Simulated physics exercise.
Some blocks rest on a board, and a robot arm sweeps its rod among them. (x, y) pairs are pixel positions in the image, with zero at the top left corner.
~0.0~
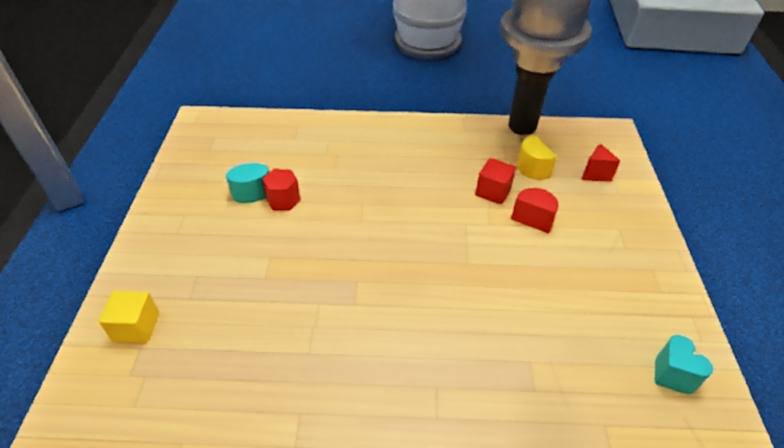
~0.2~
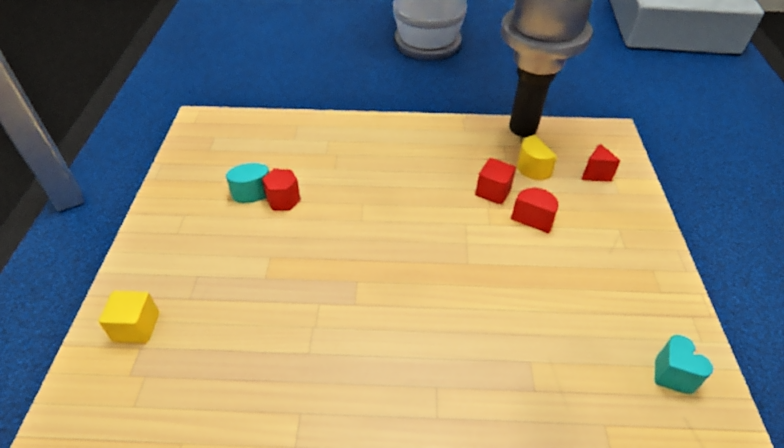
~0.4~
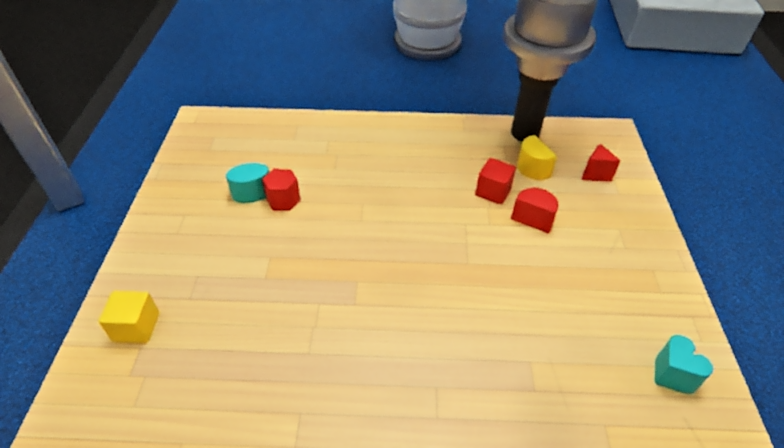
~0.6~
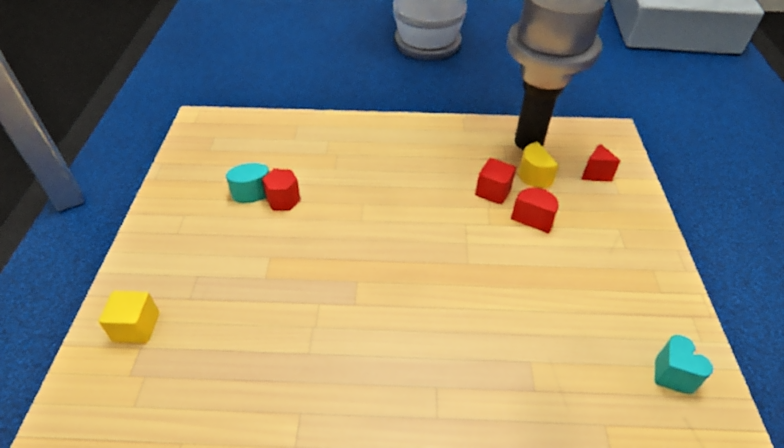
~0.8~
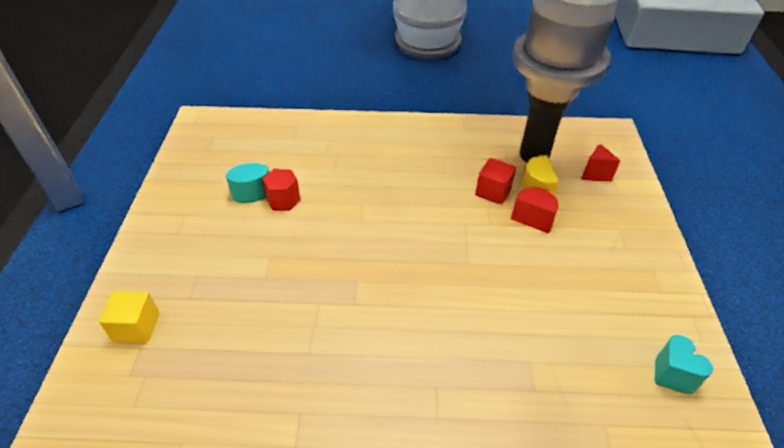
A robot arm with a dark rod reaches down over a pale wooden board on a blue surface, seen from a fixed raised view. Red and yellow blocks cluster at the upper right, a teal piece and red block touch at upper left, and a yellow cube and teal heart sit lower left and right. The rod creeps forward and slightly right, nudging the yellow block toward the red half-round one.
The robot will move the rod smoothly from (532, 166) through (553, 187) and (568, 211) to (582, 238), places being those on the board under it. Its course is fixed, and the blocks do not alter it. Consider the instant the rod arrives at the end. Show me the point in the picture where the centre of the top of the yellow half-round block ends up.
It comes to (560, 225).
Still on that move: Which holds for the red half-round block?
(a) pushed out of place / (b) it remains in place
Choice a: Pushed out of place.
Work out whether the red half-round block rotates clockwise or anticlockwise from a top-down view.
Rotates clockwise.
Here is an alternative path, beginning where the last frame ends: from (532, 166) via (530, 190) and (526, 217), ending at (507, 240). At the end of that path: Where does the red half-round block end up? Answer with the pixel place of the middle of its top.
By then it is at (536, 243).
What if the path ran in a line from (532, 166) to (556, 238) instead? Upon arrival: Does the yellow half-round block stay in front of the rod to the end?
Yes, it checks out.
The first path, step by step. One third of the way, rod at (557, 178); red half-round block at (534, 207); yellow half-round block at (551, 187), turned 40° clockwise.
Two thirds of the way, rod at (572, 202); red half-round block at (523, 216), turned 45° clockwise; yellow half-round block at (557, 208), turned 80° clockwise.
At the end, rod at (586, 229); red half-round block at (519, 217), turned 55° clockwise; yellow half-round block at (560, 225), turned 125° clockwise; red triangular piece not moved.
